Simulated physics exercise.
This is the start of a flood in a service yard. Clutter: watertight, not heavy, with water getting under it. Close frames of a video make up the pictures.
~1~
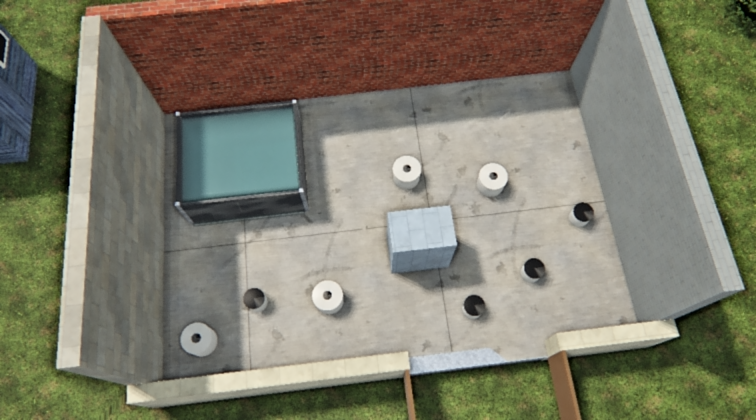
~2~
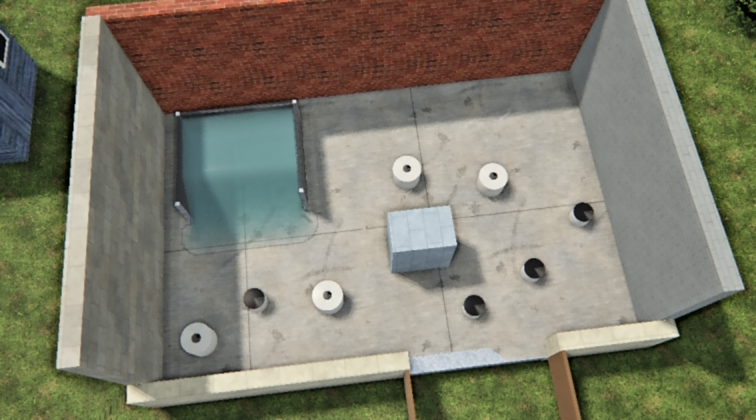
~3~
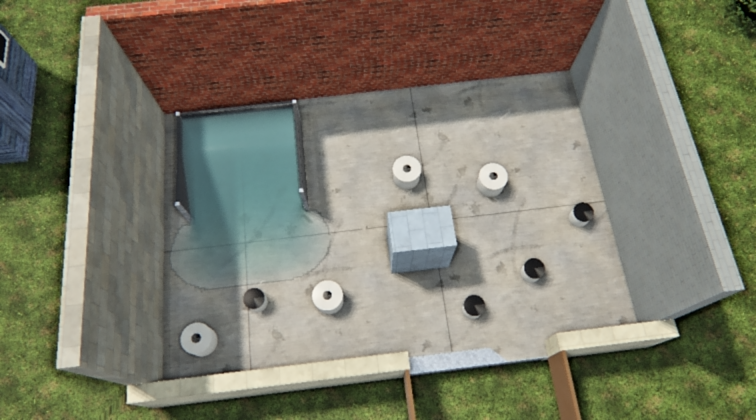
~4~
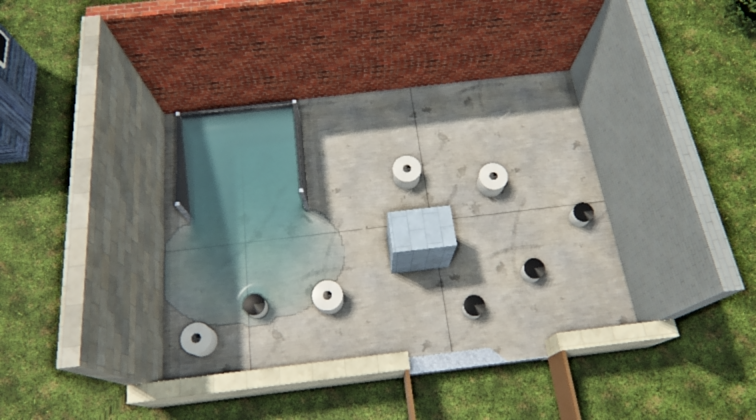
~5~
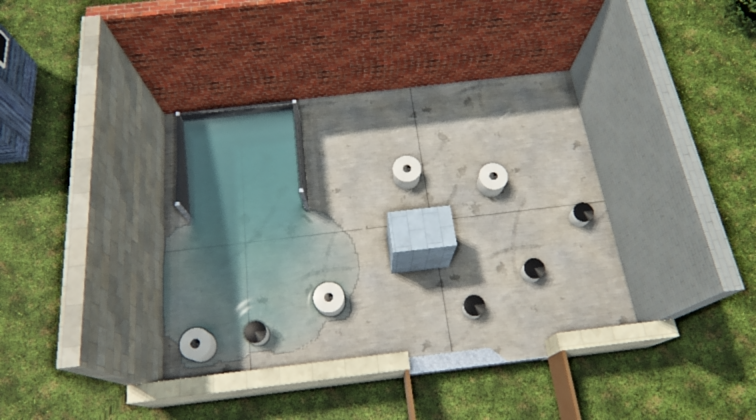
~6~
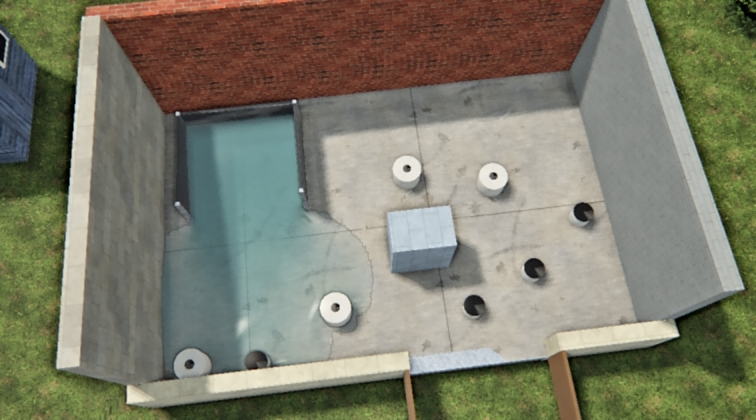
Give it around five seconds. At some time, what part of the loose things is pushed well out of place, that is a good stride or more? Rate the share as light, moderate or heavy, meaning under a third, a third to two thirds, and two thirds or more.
Heavy.
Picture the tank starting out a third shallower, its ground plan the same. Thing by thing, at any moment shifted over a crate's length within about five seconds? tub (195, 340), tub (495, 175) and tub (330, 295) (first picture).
Note, listed order: Covered it / didn't cover it / covered it.
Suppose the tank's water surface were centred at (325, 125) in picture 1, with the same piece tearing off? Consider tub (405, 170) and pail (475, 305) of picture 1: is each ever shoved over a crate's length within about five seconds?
Stopped short, then made the full stretch.
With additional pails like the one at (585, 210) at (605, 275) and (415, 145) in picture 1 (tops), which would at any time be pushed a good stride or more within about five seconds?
Taking the two as listed, the first reached the mark and the second stopped before it.
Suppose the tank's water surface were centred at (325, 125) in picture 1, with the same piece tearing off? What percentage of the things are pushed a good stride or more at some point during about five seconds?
Roughly 90 per cent.
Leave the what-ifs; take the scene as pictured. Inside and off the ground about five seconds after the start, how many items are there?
The count comes to 6.
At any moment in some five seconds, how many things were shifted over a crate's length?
I make it 7 in total.
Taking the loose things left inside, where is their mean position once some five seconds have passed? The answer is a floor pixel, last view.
The average sits close to (505, 226).
A moment on, 2 of 8 are well off their spots; 3 afloat.
Next, 2 of 8 are well off their spots; 3 afloat.
Later, 5 of 8 are well off their spots; 4 afloat.
In the end, 7 of 8 are well off their spots, and 7 have been at some point; 6 afloat.
